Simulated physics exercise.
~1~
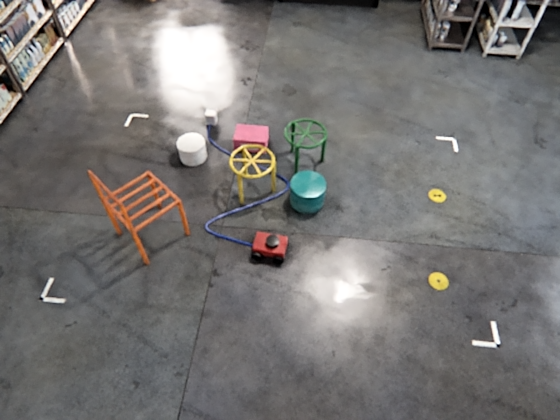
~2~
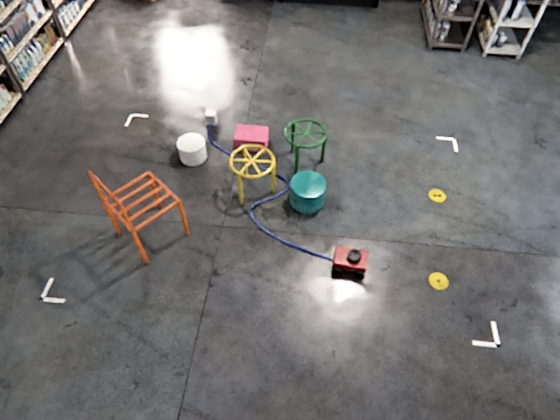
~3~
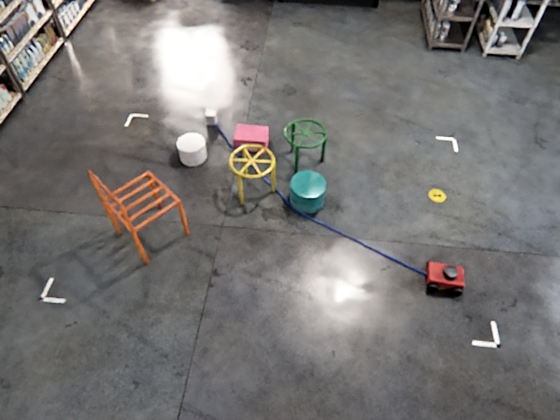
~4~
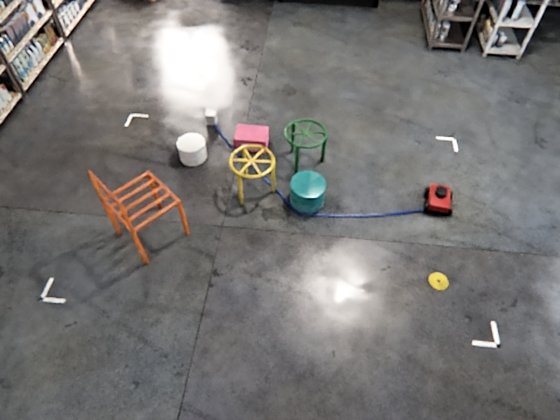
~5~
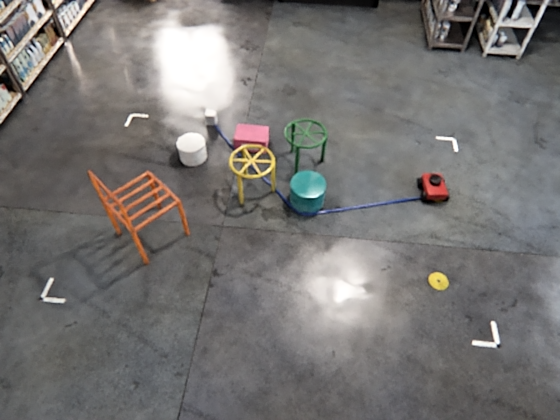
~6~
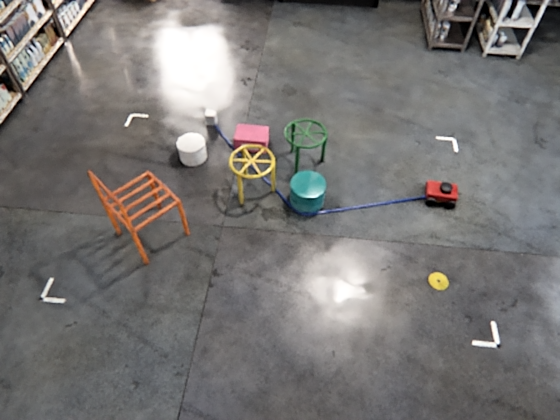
The clip shows a red cart trailing a blue lead across a grey floor, past stools, tubs, a pink carton and an orange chair. It moves right to one yellow mark, then up to another, and stops there with the lead still stretched behind it and the other objects in place.
